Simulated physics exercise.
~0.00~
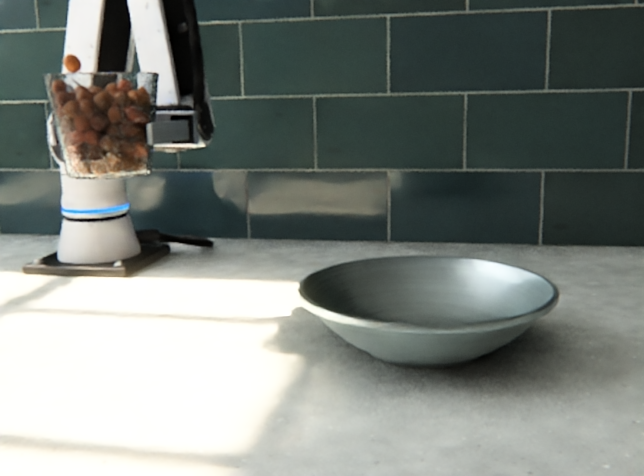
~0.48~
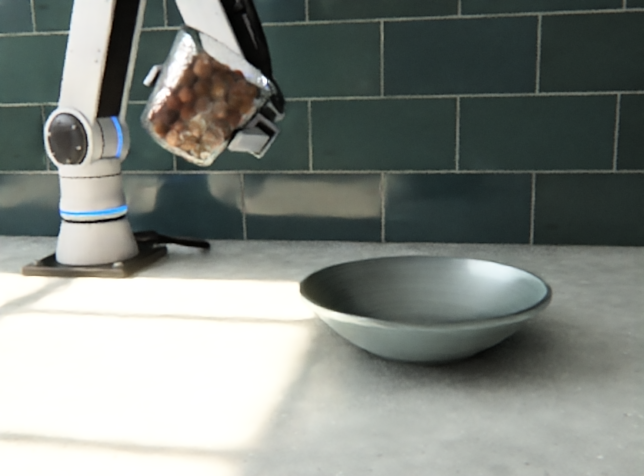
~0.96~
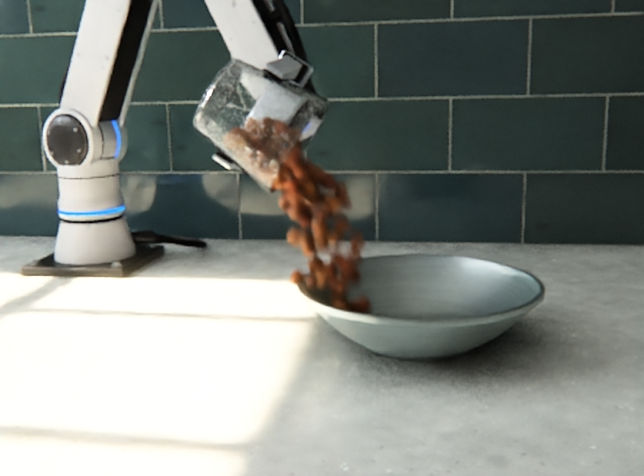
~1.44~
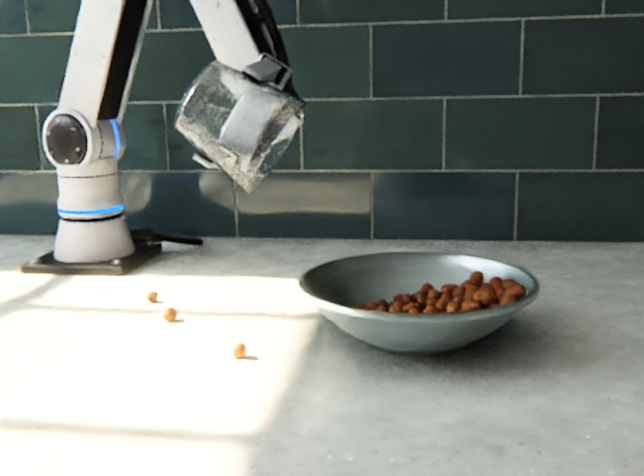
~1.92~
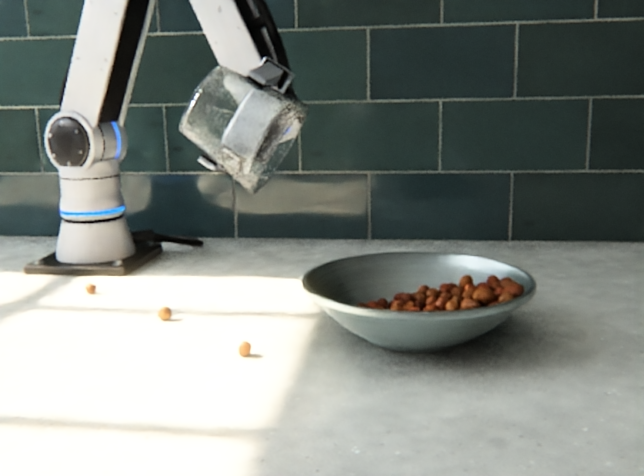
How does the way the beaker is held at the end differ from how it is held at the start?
At the start the robot arm holds the beaker upright, but at the end it holds it upside down.
